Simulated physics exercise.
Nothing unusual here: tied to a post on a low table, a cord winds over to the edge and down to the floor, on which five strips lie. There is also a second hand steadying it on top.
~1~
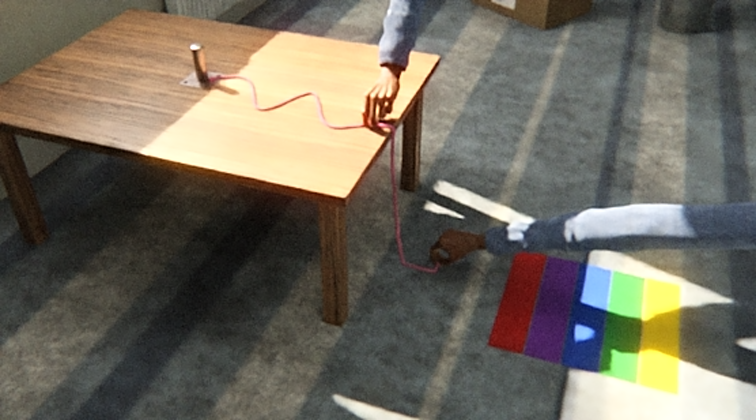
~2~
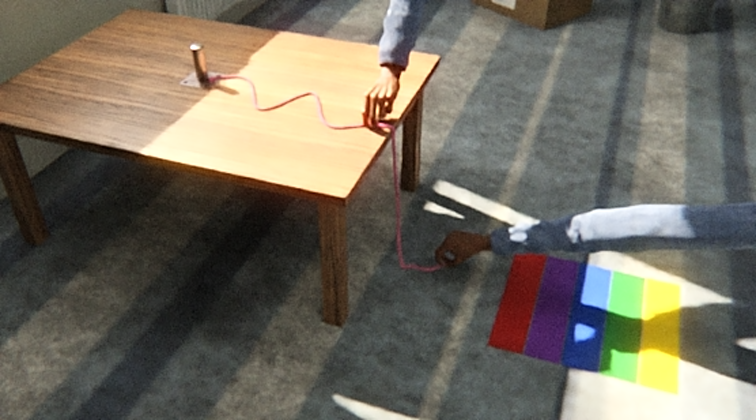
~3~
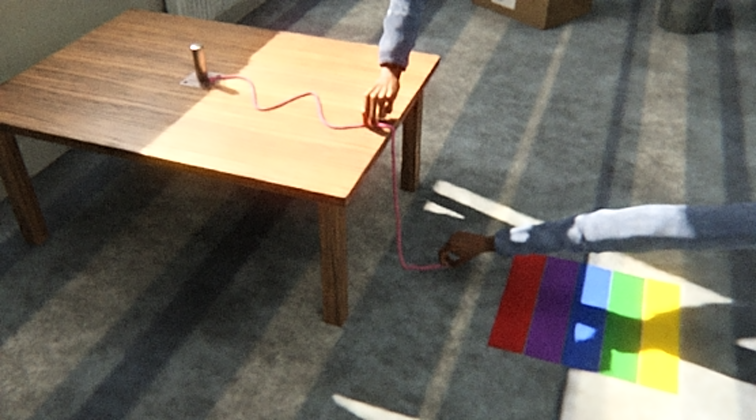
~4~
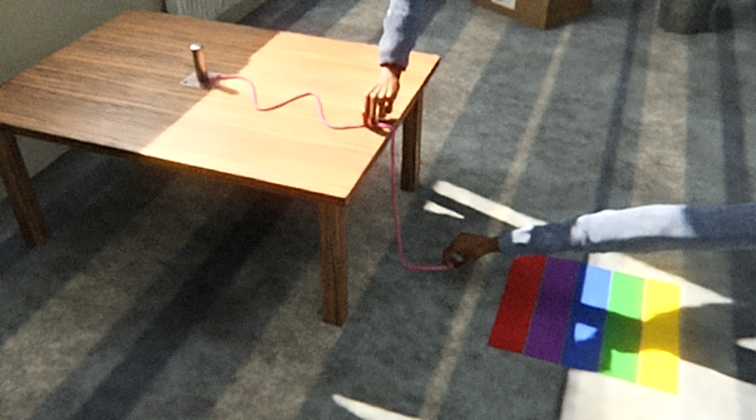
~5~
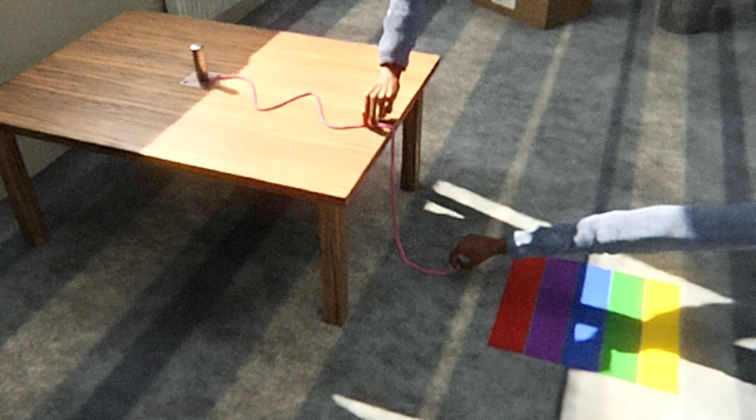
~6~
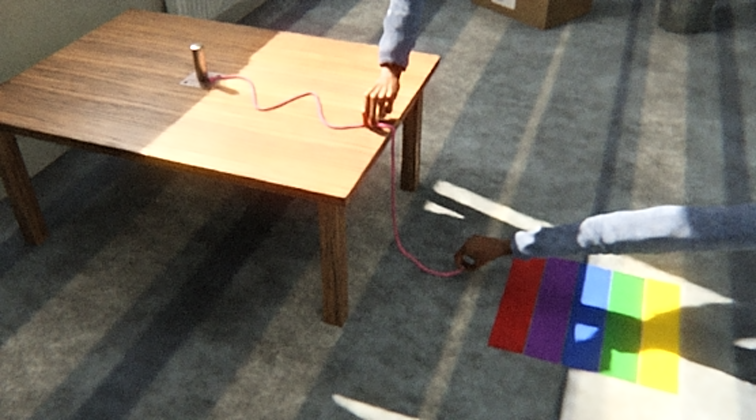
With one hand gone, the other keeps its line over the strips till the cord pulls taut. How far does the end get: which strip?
As far as the yellow strip.
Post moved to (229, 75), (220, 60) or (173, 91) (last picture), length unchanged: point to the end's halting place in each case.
First try about (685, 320), second about (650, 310), third about (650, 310).
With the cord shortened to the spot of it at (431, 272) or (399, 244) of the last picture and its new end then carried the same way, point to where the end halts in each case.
In order, about (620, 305) and about (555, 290).
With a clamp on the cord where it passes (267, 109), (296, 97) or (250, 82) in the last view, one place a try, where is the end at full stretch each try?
That would be (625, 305) for the first, (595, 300) for the second and (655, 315) for the third.
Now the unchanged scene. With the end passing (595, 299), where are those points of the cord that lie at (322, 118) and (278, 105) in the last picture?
Around (396, 140) and (317, 108).
Soon after, end near (595, 299); over blue.
Then, end near (641, 310); over green.
At full stretch, end near (667, 316); over yellow. It gets as far as the yellow strip.
